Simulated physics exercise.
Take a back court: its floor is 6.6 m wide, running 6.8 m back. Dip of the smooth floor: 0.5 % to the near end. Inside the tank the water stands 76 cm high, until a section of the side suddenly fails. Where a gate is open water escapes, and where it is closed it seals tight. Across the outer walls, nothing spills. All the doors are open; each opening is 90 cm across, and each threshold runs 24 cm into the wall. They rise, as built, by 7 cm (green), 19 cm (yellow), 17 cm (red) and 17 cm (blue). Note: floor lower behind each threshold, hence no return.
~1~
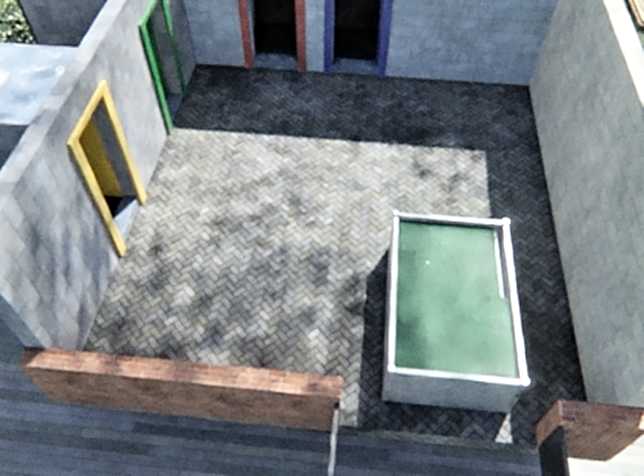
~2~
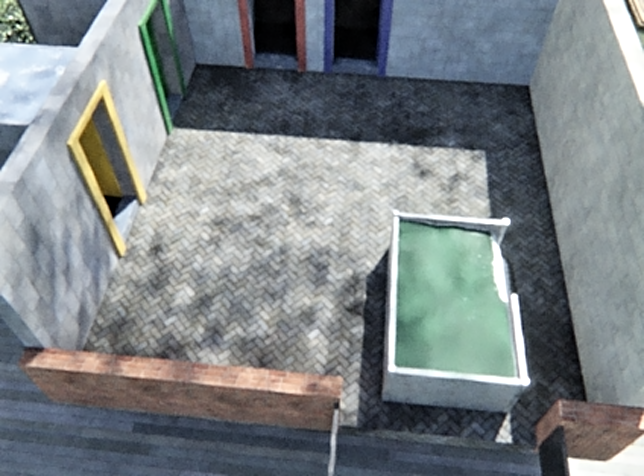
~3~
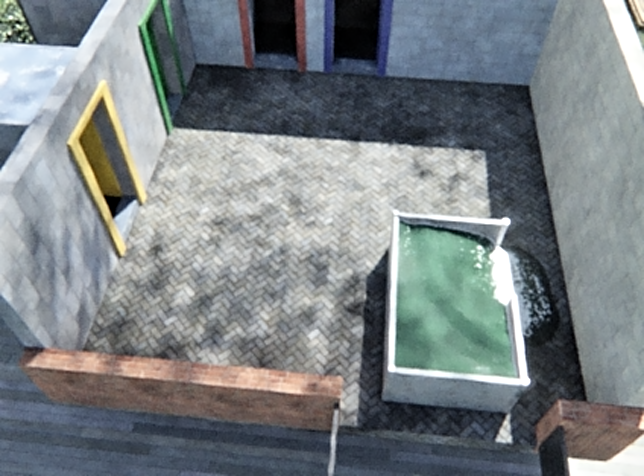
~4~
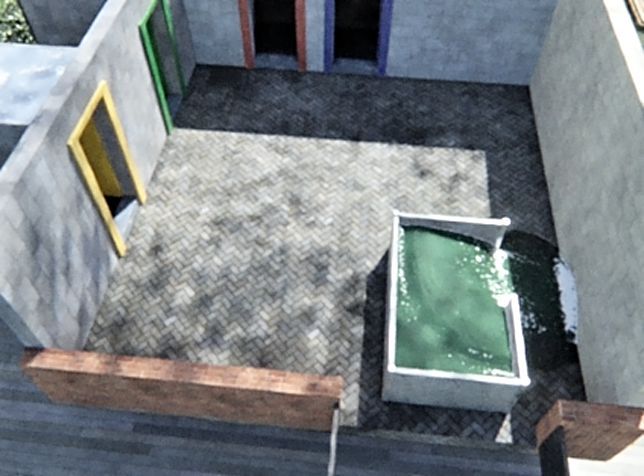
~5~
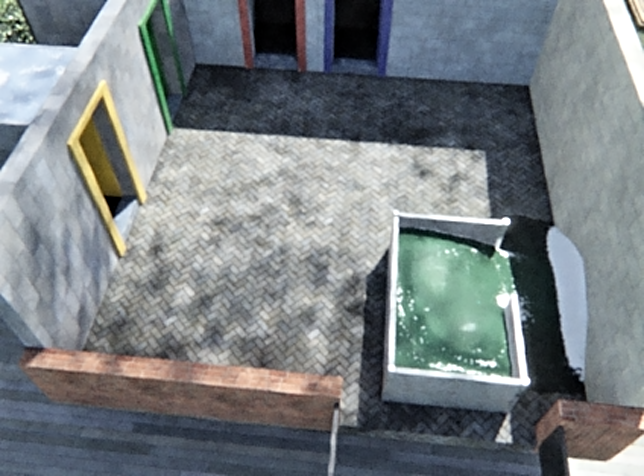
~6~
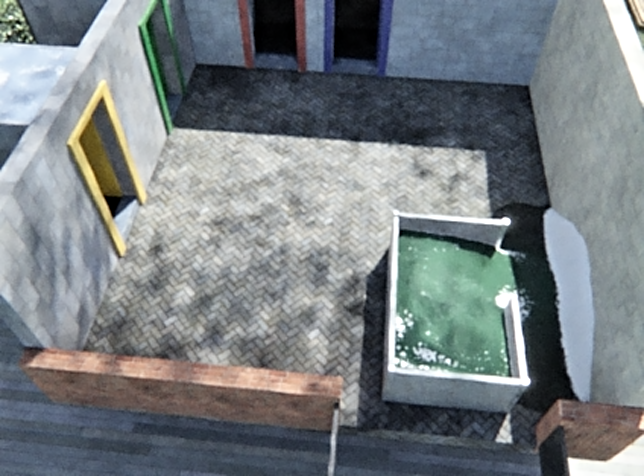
Green water pouring through a gap in the right side of a pale tank, spreading across dark paving along the courtyard wall.
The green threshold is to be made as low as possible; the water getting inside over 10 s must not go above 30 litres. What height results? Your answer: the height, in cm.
It would have to be roughly 6.5 cm high.
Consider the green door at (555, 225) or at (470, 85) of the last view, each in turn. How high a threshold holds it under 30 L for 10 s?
First place around 20 cm, second around 17 cm.
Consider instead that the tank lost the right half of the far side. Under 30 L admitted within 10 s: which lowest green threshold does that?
You'd want it roughly 10.5 centimetres tall.
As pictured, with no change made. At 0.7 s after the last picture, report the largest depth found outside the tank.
54 cm.
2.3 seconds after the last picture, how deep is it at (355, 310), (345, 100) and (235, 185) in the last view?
The depths come to about 0, 1 and 0 cm.
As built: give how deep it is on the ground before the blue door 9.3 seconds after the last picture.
4.0 cm.
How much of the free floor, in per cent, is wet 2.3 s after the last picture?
About 35 per cent.
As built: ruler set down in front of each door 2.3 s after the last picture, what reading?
Green door 0 cm, yellow door 0 cm, red door 0 cm, blue door 7 cm.
Then, 0.7 s after the last picture water covers 15 % of the floor, deepest (54 cm) near (560, 294); it has not reached the green door.
Then, 2.3 s after the last picture water covers 35 % of the floor, deepest (34 cm) near (585, 431); it has not reached the green door.
Then, 9.3 s after the last picture water covers 80 % of the floor, deepest (12 cm) near (585, 431); 8 cm at the green door, 24 litres in over its 7 cm threshold.
At the green door as built, the water peaked near 11 cm, 5.7 s after the last picture.
Run again over the same 10 s with other heights there, 37 litres in over 6 cm, 24 litres over 7 cm. The limit of 30 litres is kept from about 6.5 cm up.
